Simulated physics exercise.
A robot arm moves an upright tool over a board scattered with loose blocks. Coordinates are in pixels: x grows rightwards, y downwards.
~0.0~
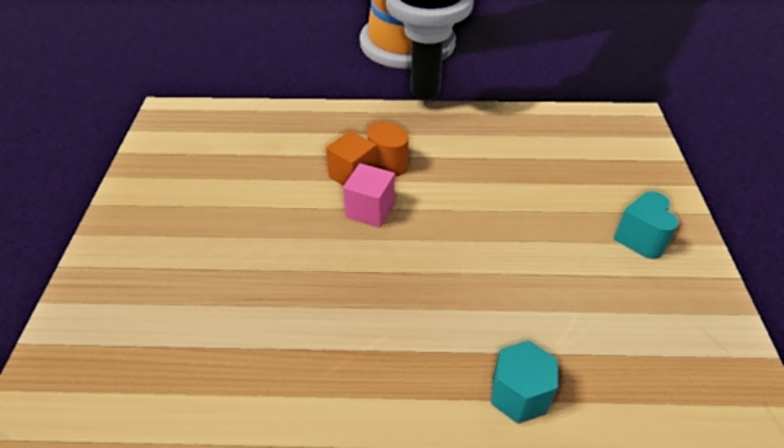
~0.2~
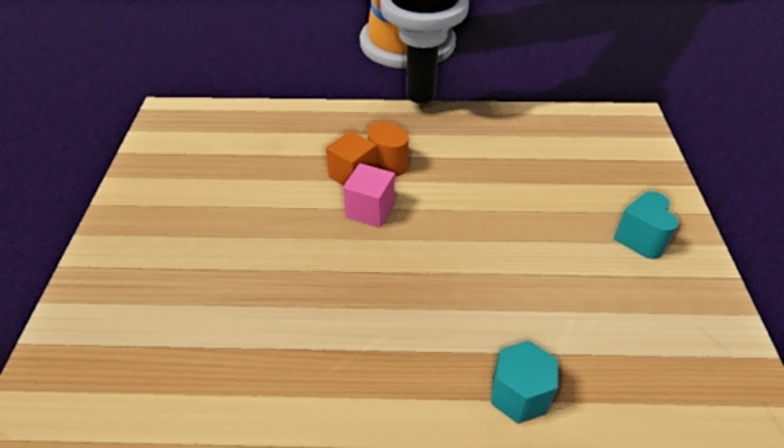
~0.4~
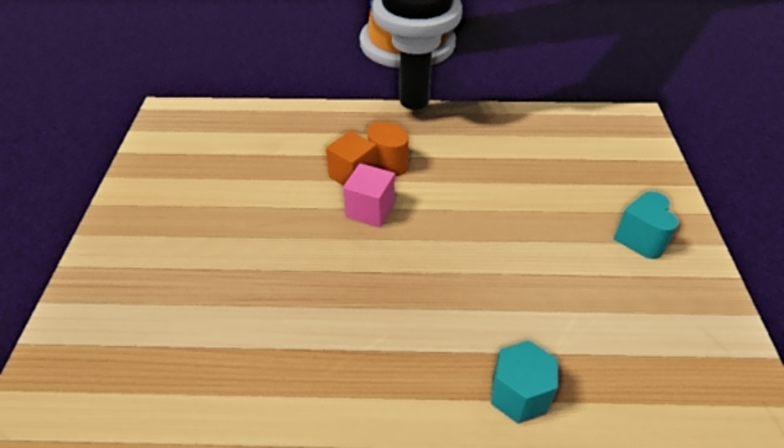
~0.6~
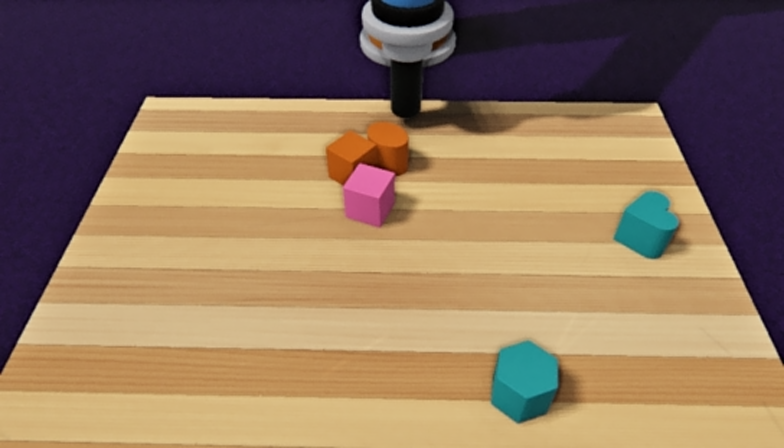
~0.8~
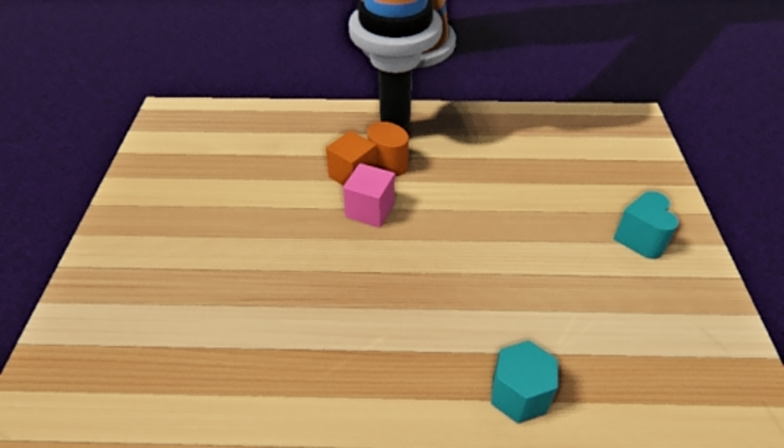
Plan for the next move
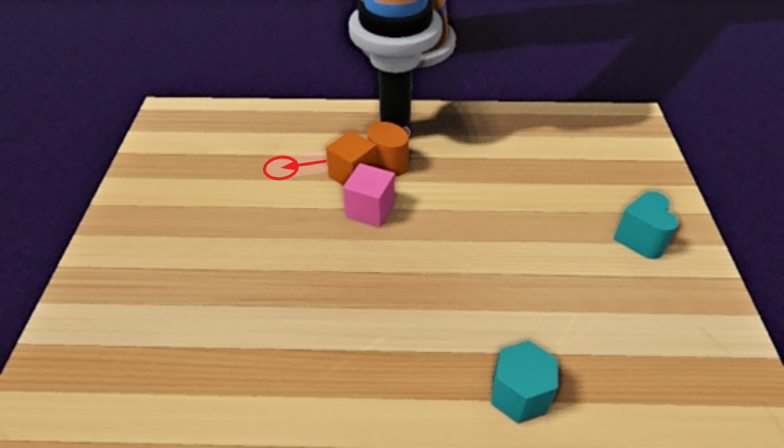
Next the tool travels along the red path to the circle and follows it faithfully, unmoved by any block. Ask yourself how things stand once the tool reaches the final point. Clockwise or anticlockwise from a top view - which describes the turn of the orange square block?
It spins clockwise.
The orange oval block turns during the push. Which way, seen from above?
It makes a counterclockwise turn.
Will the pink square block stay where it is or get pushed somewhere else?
By the last moment of the path, the pink square block has stayed put.
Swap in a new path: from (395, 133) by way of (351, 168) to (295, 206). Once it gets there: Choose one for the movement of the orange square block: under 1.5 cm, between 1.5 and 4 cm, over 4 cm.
That block covers upwards of 4 cm.
Drawn move, from (395, 133) over (366, 152) and (325, 161) to (281, 168).
What follows on the original path. One third of the way, tool (365, 141); orange square block (347, 152), turned 30° clockwise; orange oval block (385, 141), turned 35° anticlockwise.
Two thirds of the way, tool (323, 150); orange square block (346, 152), turned 30° clockwise; orange oval block (385, 141), turned 35° anticlockwise.
At the end, tool (279, 156); orange square block (346, 152), turned 30° clockwise; pink square block still; orange oval block (385, 141), turned 35° anticlockwise.
